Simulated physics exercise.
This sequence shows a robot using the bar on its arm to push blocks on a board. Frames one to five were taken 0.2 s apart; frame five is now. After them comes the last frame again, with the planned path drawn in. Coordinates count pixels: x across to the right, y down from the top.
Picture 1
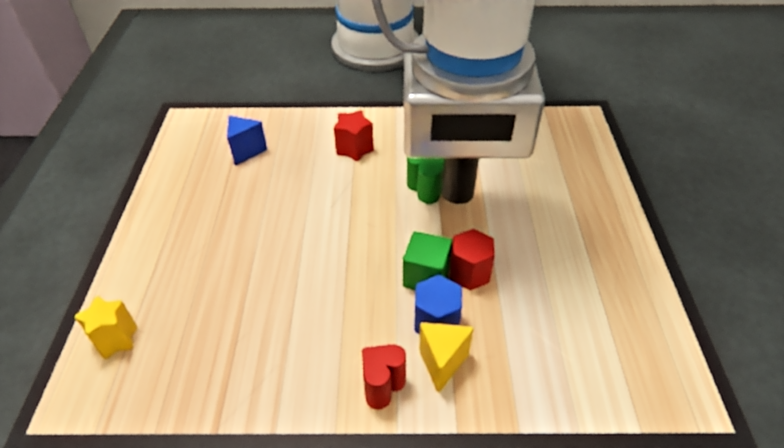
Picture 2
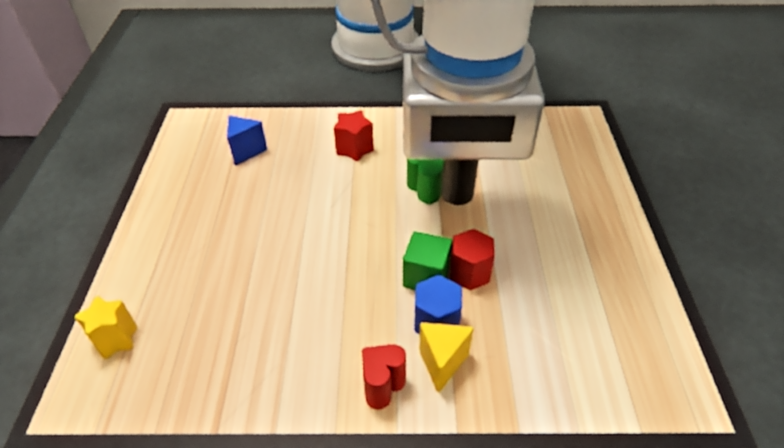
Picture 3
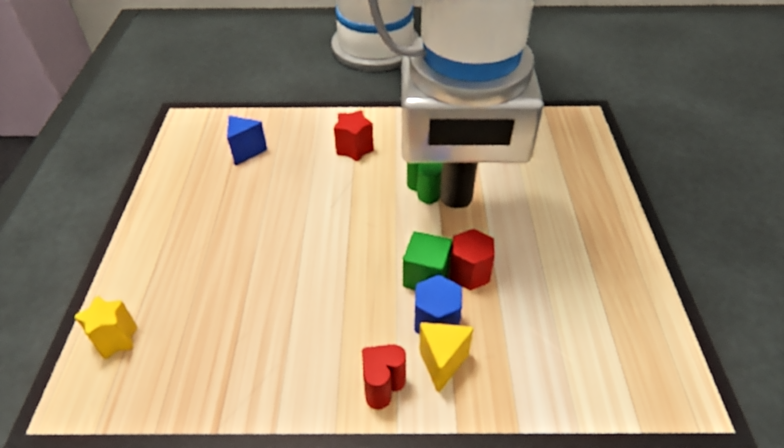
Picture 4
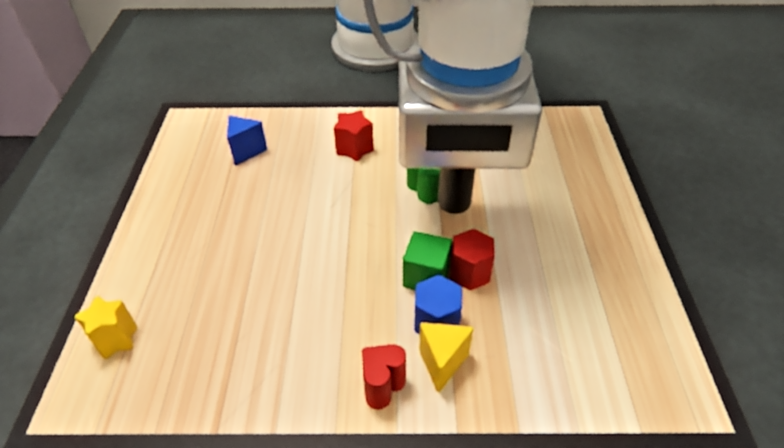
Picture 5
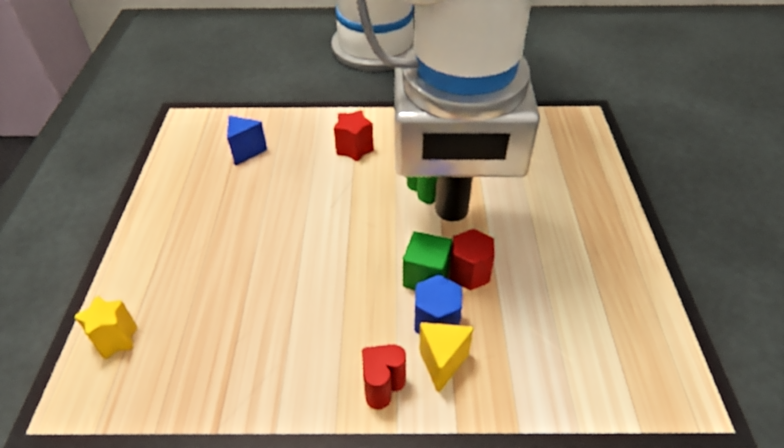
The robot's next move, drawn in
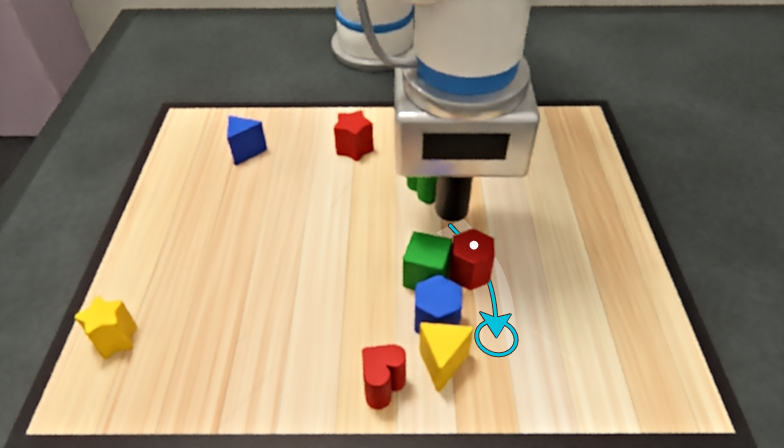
A robot arm with a dark bar stayed almost still above a wooden board of colored blocks, then edged slightly toward the green and red blocks near the middle, while all the blocks stayed put.
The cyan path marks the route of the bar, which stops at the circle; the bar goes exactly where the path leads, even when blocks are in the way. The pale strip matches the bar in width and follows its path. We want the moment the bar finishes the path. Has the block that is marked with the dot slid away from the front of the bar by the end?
No
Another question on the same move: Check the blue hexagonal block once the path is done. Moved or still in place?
By the last moment, the blue hexagonal block will have left its place.
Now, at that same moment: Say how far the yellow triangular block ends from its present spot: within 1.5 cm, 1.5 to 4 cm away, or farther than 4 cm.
The best fit is 1.5 to 4 cm.
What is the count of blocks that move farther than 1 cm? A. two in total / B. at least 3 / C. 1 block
The correct letter is B.
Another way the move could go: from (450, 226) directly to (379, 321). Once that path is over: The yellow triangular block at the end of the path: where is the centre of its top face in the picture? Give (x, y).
Located at (467, 382).
The drawn path runs from (450, 226) over (476, 256) and (492, 294) to (496, 337); the dot is on the red hexagonal block.
What follows on the original path. One third of the way, bar at (479, 241); red hexagonal block at (477, 259), turned 20° clockwise.
Two thirds of the way, bar at (496, 279); blue hexagonal block at (430, 303), turned 25° clockwise; red hexagonal block at (479, 295), turned 65° clockwise.
At the end, bar at (500, 323); green four-sided block not moved; blue hexagonal block at (426, 306), turned 40° clockwise; yellow triangular block at (432, 357), turned 35° clockwise; red hexagonal block at (477, 340), turned 75° clockwise.
